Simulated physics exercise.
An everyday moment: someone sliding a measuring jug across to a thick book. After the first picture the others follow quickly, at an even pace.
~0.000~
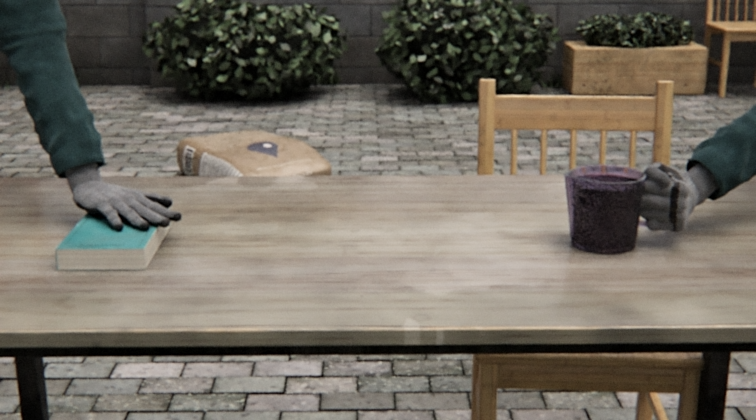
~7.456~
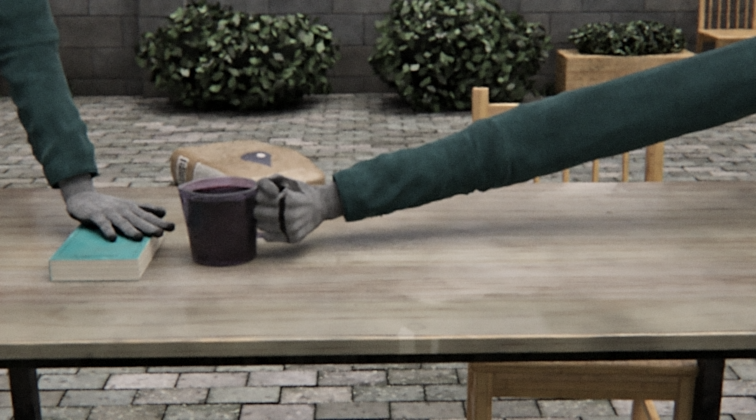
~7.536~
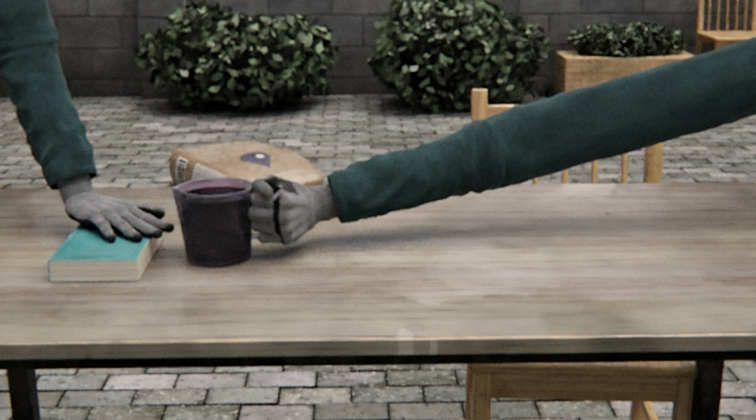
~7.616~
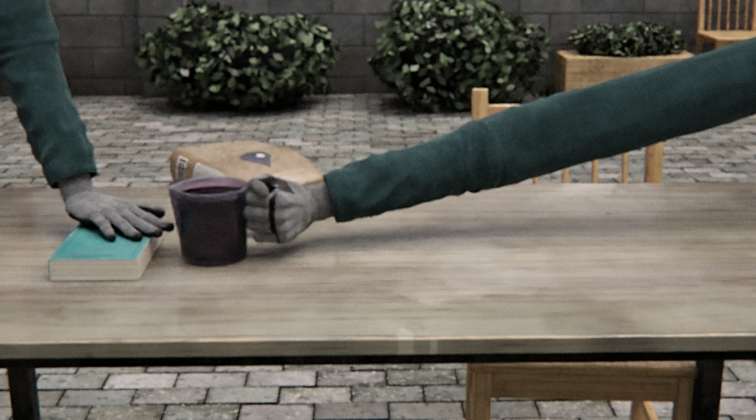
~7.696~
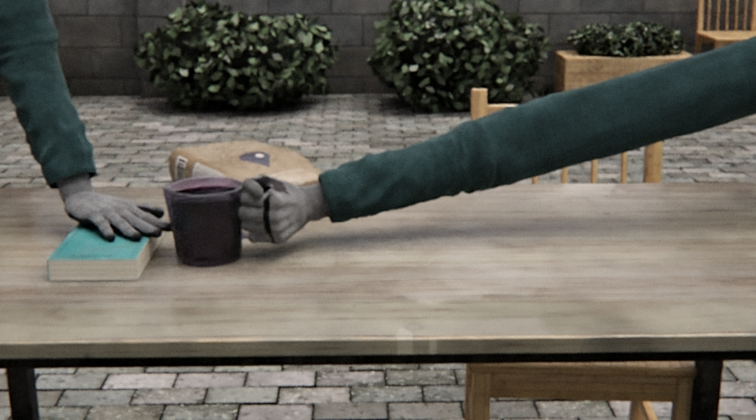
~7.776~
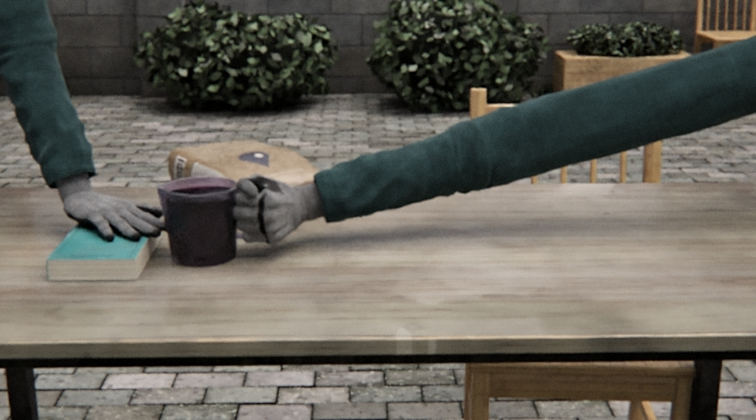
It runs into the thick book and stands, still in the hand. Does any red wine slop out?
As it turns out, it keeps it all in.
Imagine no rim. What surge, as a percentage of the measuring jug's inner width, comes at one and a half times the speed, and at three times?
First 10 %, second 20 %.
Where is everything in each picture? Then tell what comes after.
The first frame shows at rest; measuring jug (606, 207) nearly full; thick book (117, 238).
The second frame shows under way; measuring jug nearly full, surface at (221, 195).
The third frame shows moved on by about 5 px; measuring jug (217, 220) nearly full.
The fourth frame shows moved on by about 5 px; measuring jug nearly full, surface at (212, 195).
The fifth frame shows moved on by about 5 px; measuring jug (208, 219) nearly full.
The sixth frame shows moved on by about 5 px; measuring jug nearly full, surface at (201, 195); thick book (108, 248).
After 8.1 s, the measuring jug meets the thick book.
After 8.1 s, the red wine surges up the wall; the wave climbs under half way to the rim.
After 9.3 s, the measuring jug stands at the thick book; nothing has left it.
